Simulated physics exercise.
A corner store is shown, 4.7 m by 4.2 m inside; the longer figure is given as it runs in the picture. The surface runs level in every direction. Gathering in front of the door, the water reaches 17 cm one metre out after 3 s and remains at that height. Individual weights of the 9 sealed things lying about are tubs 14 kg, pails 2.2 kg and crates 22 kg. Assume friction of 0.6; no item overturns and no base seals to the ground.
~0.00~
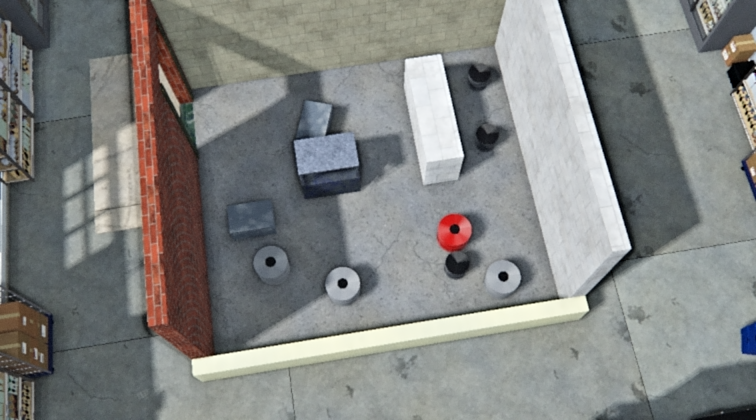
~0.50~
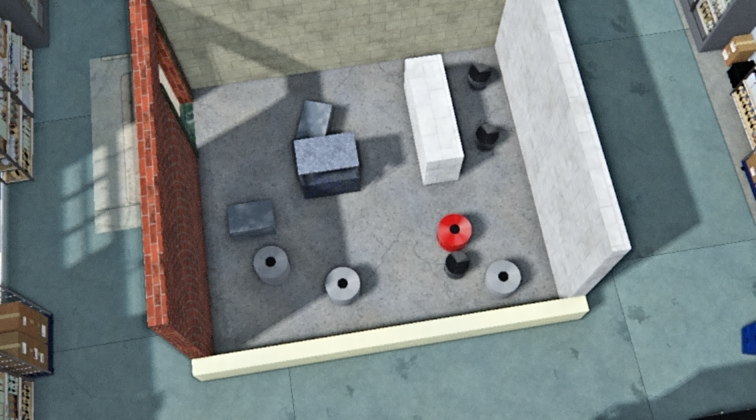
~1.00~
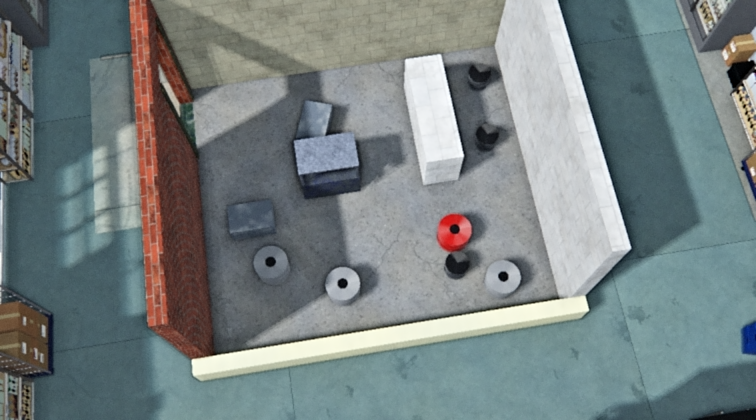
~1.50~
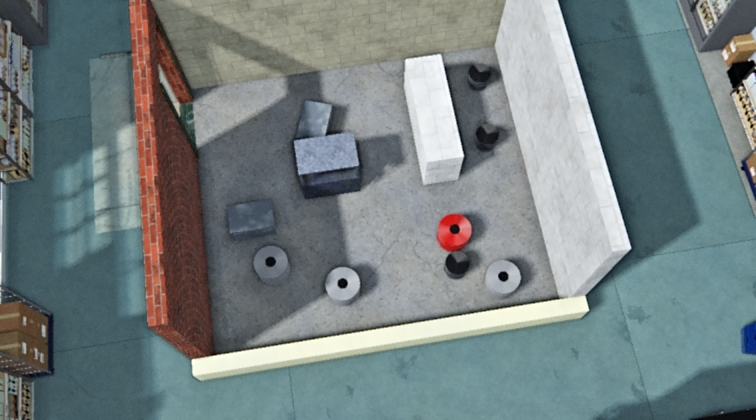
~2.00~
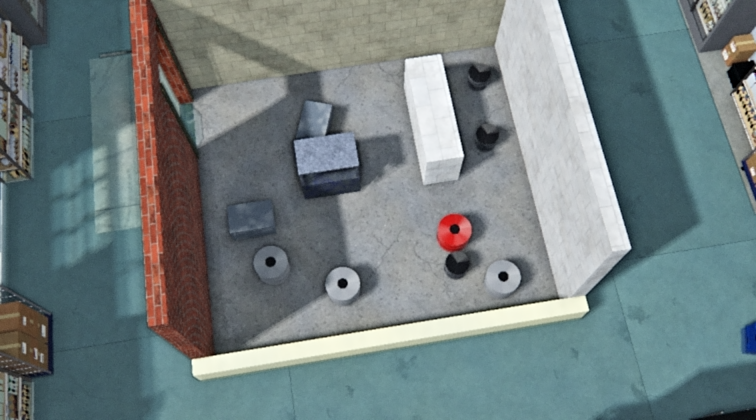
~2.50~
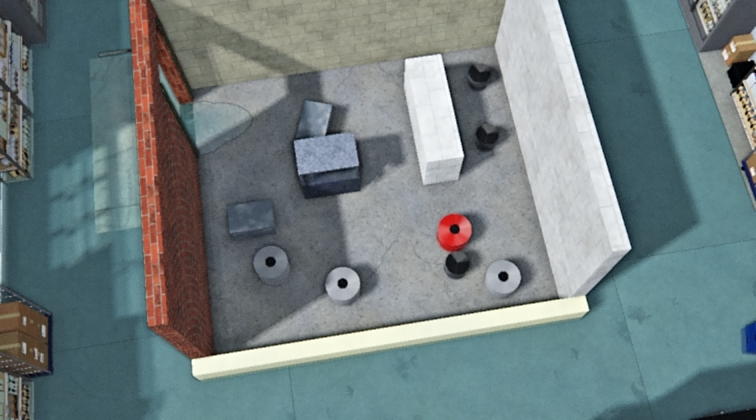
Teal water covered the floor outside the walled room early on, while the blocks and round objects inside stayed still; later a faint, small patch showed just inside the opening on the left.
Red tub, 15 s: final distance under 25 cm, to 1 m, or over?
Expect it to stay near its original place.
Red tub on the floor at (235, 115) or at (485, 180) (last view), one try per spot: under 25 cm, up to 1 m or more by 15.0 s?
Going in order, it gets pushed a long way and then it barely budges.
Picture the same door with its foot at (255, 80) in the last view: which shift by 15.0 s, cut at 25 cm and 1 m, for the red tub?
You'd see the red tub hardly budge.
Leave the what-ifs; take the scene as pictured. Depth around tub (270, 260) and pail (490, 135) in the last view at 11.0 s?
Around 2 cm and 3 cm.
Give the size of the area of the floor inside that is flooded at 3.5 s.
About 2.5 m2.
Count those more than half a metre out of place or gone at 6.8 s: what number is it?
It comes to 0.
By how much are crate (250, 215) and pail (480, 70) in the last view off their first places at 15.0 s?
0 cm, 250 cm.
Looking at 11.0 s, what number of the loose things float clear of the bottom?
At that moment it comes to 3.
After 3.5 s the red tub is near (455, 229), 0.0 m from its start, aground; 0 afloat.
After 6.8 s the red tub is near (455, 229), 0.0 m from its start, aground; 0 afloat.
After 11.0 s the red tub is near (455, 229), 0.0 m from its start, aground; 3 afloat.
After 15.0 s the red tub is near (455, 229), 0.0 m from its start, aground; 3 afloat.
